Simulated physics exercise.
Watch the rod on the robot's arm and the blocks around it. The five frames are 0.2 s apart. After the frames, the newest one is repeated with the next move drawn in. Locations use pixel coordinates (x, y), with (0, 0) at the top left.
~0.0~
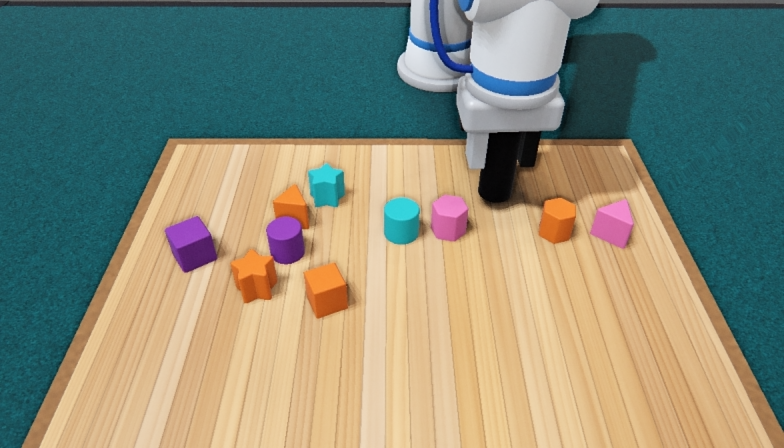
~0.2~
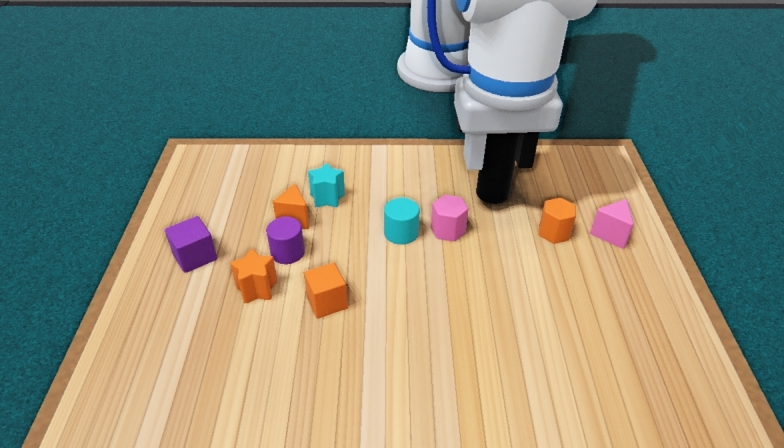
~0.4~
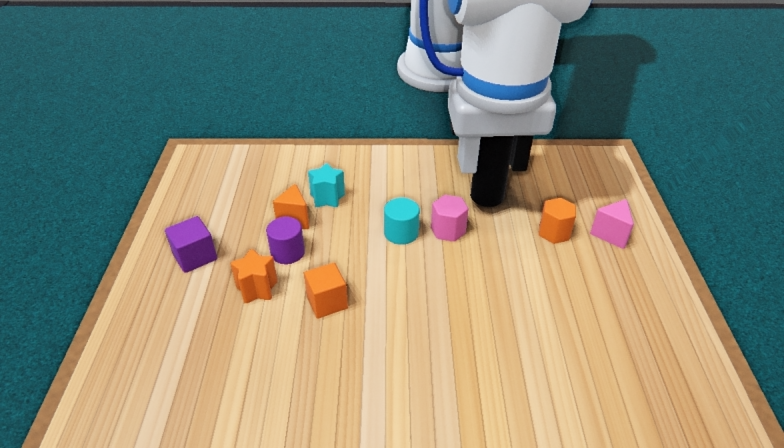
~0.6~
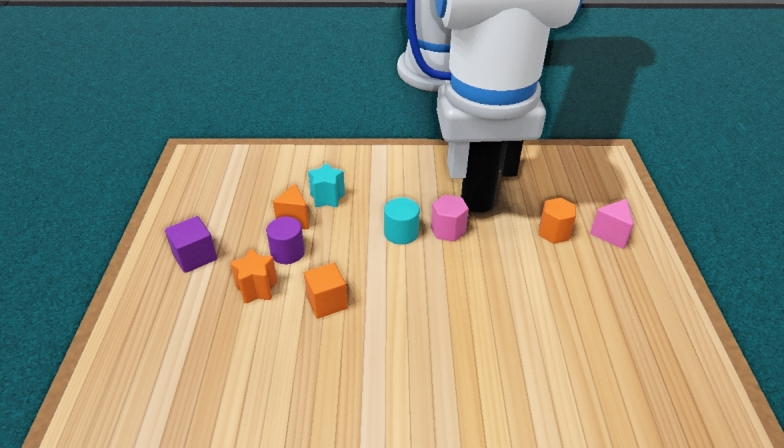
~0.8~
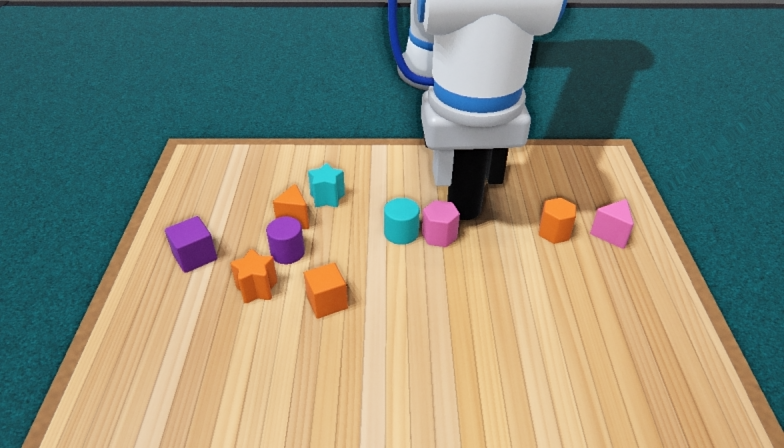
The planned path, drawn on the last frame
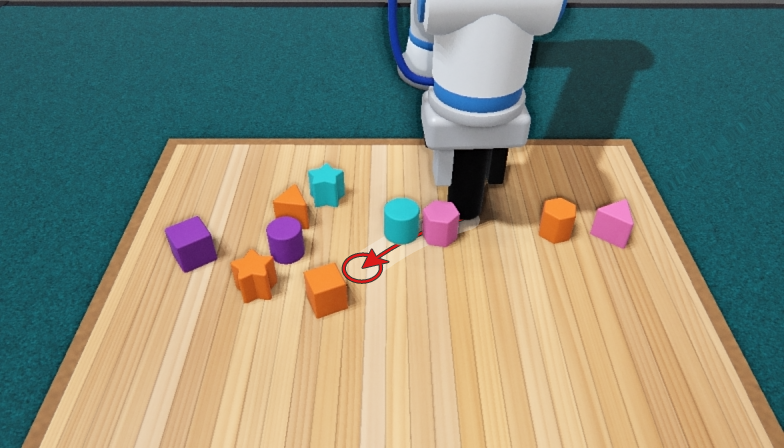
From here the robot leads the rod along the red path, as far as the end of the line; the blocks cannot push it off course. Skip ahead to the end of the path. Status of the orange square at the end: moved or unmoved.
Here's my answer: The orange square remains in position.
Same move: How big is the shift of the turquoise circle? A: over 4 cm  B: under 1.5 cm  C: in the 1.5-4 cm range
Option A.
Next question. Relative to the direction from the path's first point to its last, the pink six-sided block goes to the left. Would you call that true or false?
The claim holds.
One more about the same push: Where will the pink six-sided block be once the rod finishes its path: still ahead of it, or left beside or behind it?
It is no longer ahead.
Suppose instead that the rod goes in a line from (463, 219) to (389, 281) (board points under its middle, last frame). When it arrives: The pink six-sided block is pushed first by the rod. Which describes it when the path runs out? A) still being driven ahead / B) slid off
A (still being driven ahead)
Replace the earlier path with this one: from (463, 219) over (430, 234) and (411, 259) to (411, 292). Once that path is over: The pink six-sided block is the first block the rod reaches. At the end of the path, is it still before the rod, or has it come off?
It keeps leading.
The line goes from (463, 219) by way of (411, 238) to (362, 268).
What follows on the original path. One third of the way, rod (428, 221); turquoise circle (393, 210); pink six-sided block (419, 228), turned 55° anticlockwise.
Two thirds of the way, rod (393, 238); turquoise circle (358, 216); pink six-sided block (407, 246), turned 95° anticlockwise.
At the end, rod (362, 258); orange square unmoved; turquoise circle (347, 218); pink six-sided block (406, 249), turned 110° anticlockwise.
